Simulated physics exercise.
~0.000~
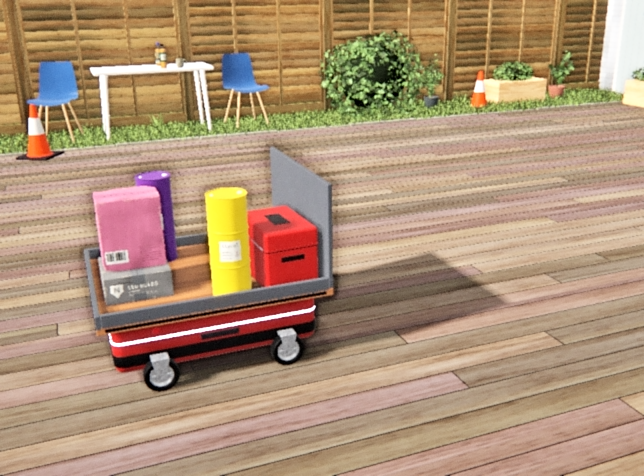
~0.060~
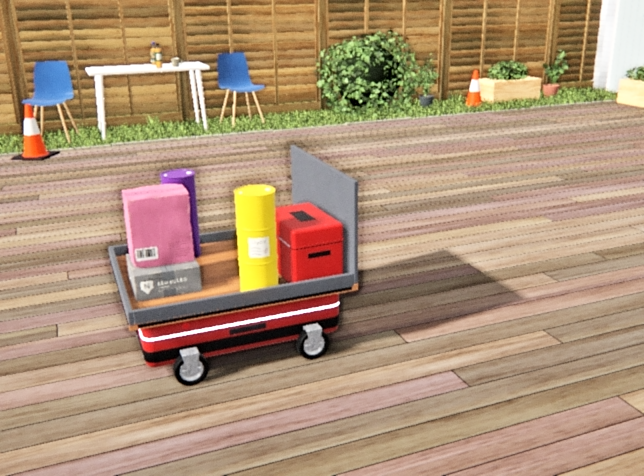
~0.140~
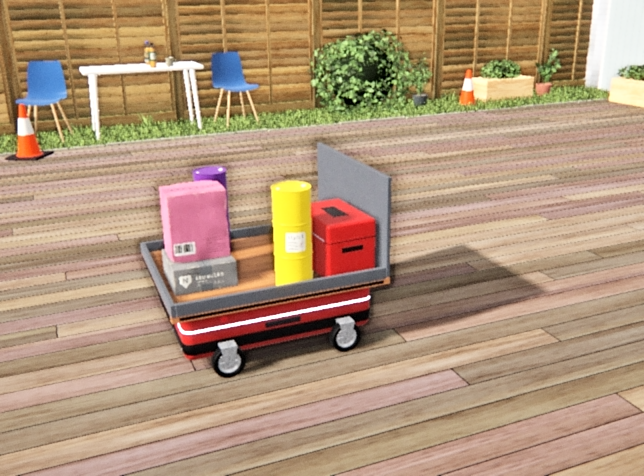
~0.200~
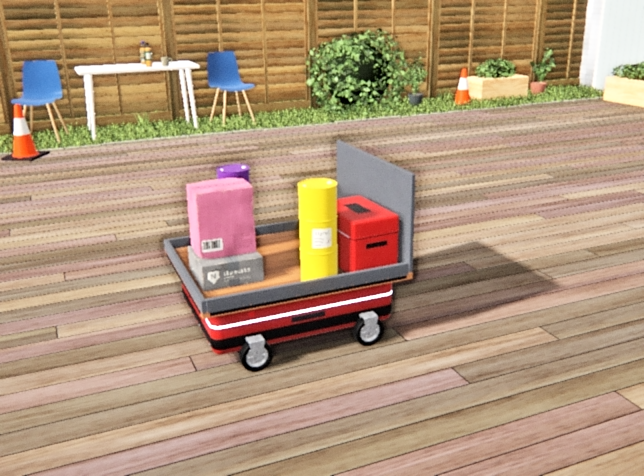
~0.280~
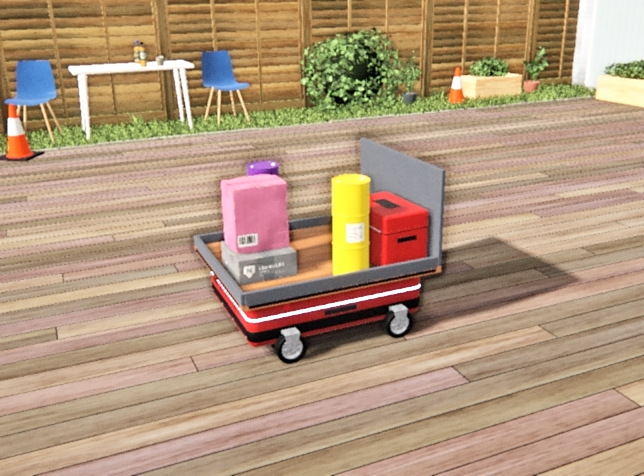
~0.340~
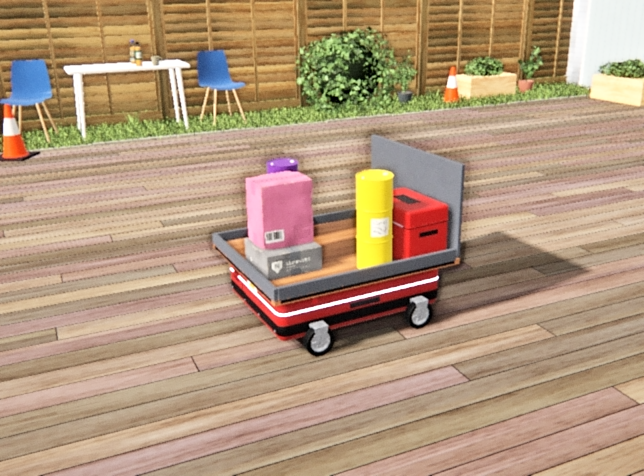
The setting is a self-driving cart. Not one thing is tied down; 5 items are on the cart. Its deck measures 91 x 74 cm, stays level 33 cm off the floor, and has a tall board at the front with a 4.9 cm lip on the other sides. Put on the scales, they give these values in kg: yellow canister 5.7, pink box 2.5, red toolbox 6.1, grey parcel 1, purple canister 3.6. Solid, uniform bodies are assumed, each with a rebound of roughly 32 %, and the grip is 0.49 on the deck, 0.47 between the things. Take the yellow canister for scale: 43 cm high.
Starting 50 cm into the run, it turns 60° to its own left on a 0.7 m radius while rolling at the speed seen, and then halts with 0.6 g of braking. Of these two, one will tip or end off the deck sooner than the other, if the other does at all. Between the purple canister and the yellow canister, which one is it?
I would say the latter of the pair.
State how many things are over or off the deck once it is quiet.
Total: 3.
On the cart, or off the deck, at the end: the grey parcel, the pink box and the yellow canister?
Observed: Grey parcel remains in bounds; pink box exits its support; yellow canister exits its support.
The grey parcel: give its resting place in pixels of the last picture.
My guess is roughly (382, 187).
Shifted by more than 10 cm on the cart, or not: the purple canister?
As for the purple canister, it gets displaced.
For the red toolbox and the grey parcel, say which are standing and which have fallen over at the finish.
Here's how it ends: The red toolbox never goes down, and the grey parcel never goes down.
After 0.64 s, 122 cm covered, turned 46°; yellow canister now off the deck; purple canister 29° off upright near (339, 181); pink box moved 3 cm.
After 1.04 s, 182 cm covered, turned 60°; purple canister on its side near (368, 172); pink box 11° off upright; red toolbox moved 4 cm.
After 1.64 s, 184 cm covered, turned 60°, stopped; pink box now off the deck; purple canister on its side near (360, 170); red toolbox moved 4 cm.
In the end (3.1 s), off the deck, yellow canister and pink box; toppled on the cart, purple canister; the other 2 under 10 cm from the start. At the end, from the last picture's camera, purple canister near (356, 172), yellow canister near (564, 225). Purple canister went at 0.70 s; yellow canister went at 0.52 s.
